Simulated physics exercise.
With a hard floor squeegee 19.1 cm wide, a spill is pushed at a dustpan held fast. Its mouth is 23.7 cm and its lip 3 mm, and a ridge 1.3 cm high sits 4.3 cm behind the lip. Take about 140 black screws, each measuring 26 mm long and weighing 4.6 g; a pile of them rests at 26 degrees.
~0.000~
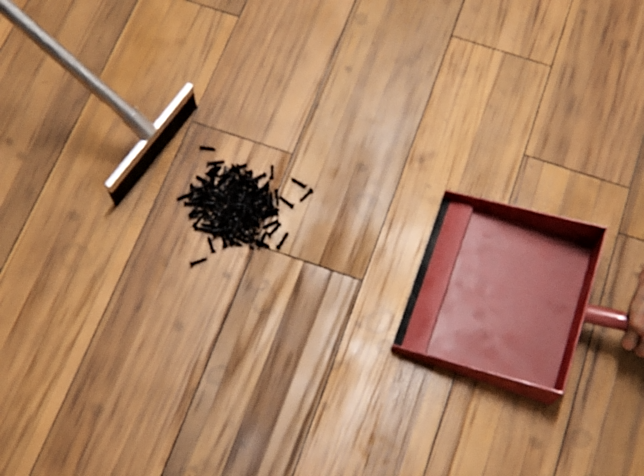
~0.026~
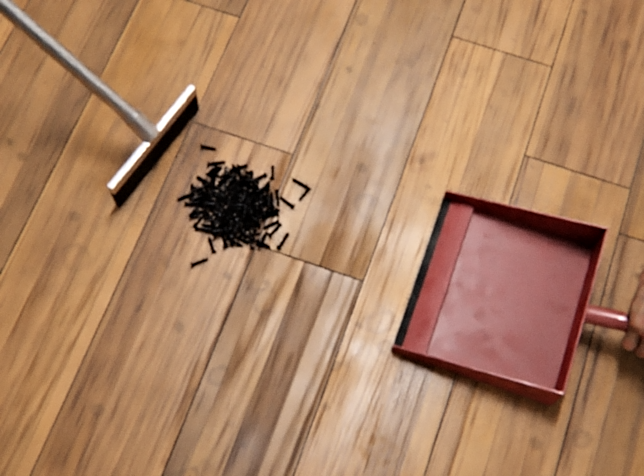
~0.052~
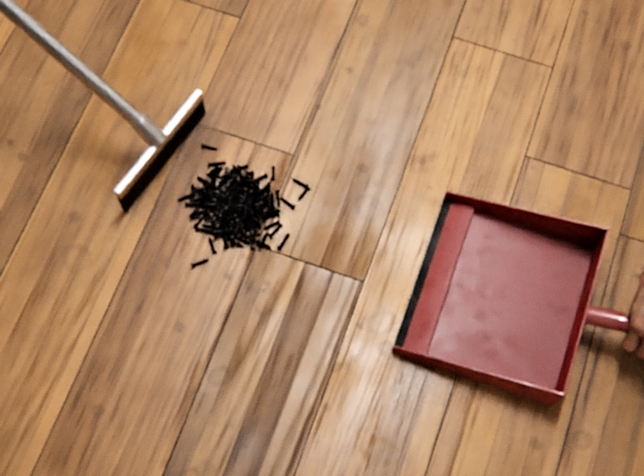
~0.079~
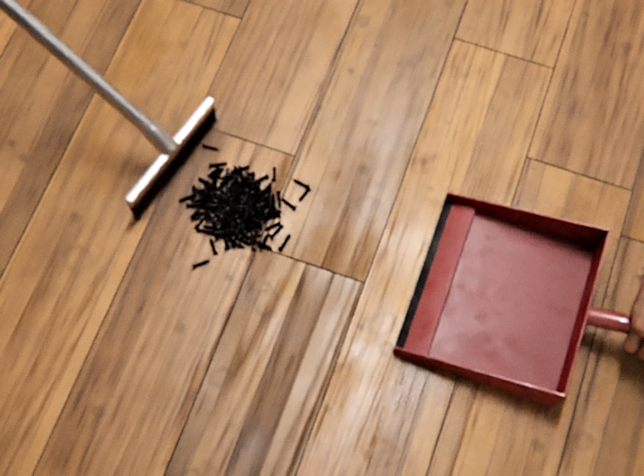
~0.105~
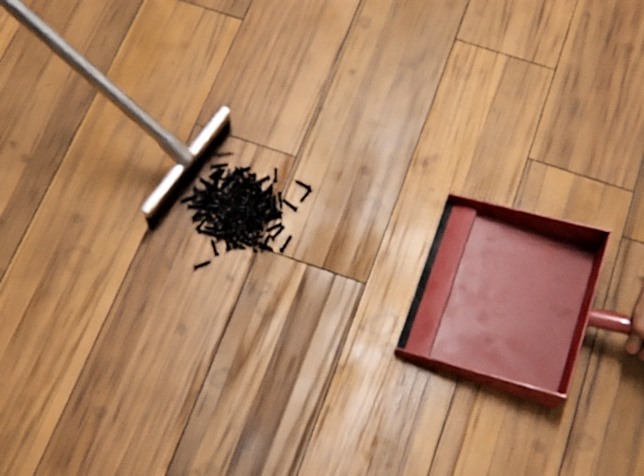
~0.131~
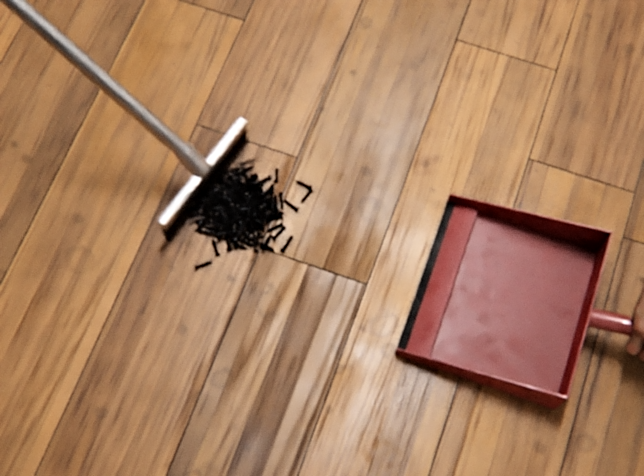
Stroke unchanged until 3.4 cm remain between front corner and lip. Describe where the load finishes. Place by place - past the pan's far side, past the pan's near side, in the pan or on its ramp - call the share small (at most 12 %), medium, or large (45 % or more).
Far side - small, near side - medium, pan - medium.
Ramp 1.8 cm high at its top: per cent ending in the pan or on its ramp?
Something like 25 per cent, ramp included.
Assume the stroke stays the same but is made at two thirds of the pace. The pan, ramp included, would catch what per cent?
About 10 per cent.
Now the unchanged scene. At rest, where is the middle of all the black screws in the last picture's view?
(404, 314).
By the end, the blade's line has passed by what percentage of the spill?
Some 5 percent, give or take.
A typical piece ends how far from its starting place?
That distance is close to 28 cm.
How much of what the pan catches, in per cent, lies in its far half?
Roughly 30 percent.
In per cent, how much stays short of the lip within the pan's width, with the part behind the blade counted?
That works out near 55 percent.
Then, at 0.27 s, middle of the blade 19 cm from the lip; 0 % over the lip, far side 0 %, near side 0 %.
After 0.37 s, middle of the blade 9 cm from the lip; 0 % over the lip, far side 0 %, near side 10 %.
After 0.60 s, middle of the blade 6 cm from the lip; 30 % over the lip, far side 0 %, near side 15 %.
At rest (1.7 s), far side 0 %, near side 15 %, pan 30 %, in front of the lip or behind the blade 55 %.
